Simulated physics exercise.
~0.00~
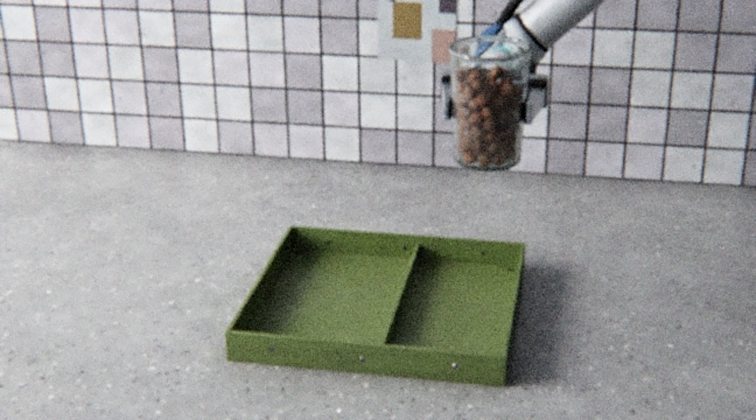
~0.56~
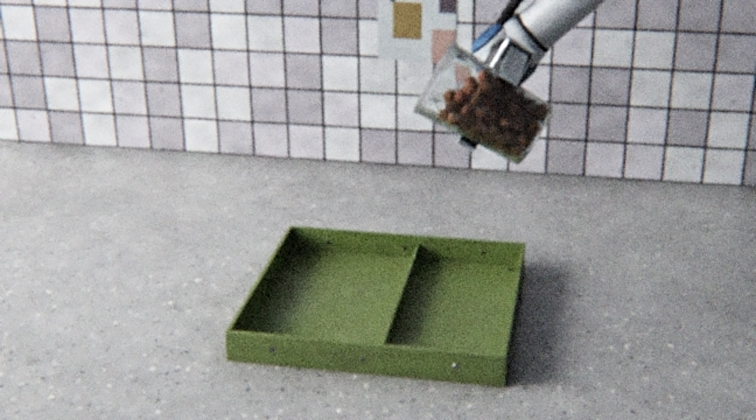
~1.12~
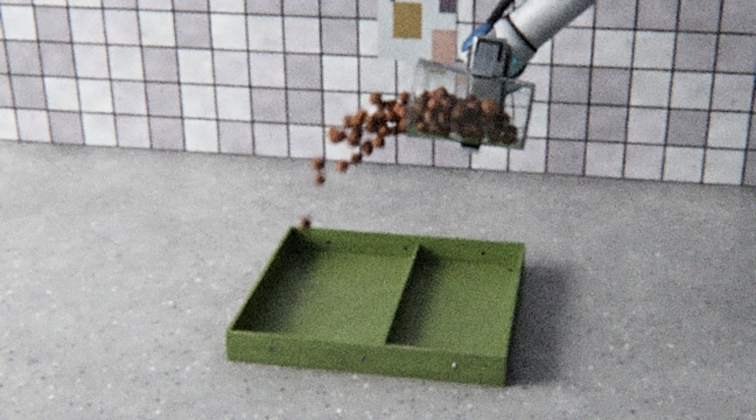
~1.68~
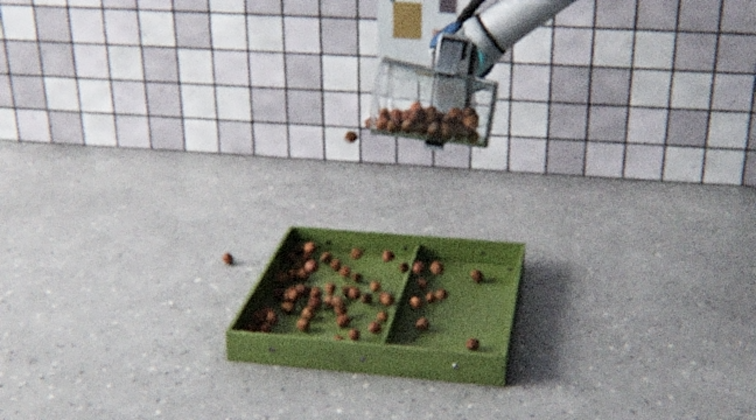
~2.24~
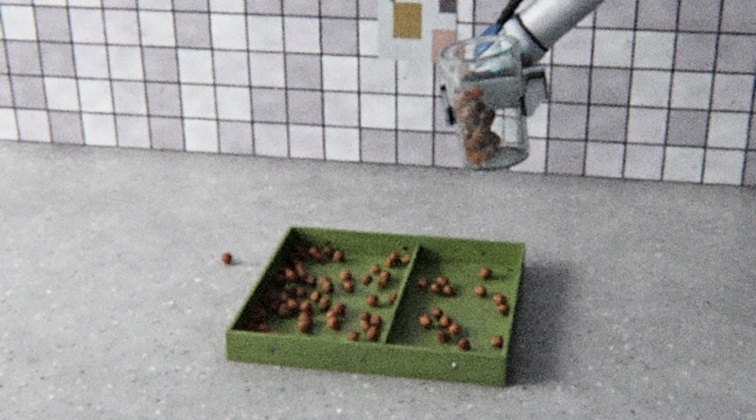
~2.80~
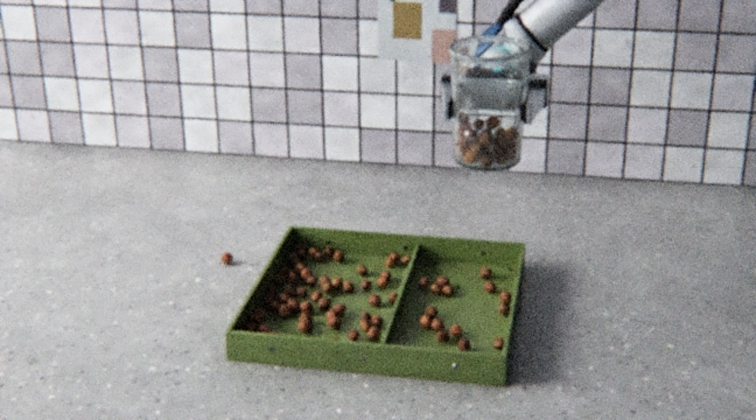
Robot gripper tipping a clear beaker of hazelnuts over a divided green tray, scattering many inside, then righting it partly full.
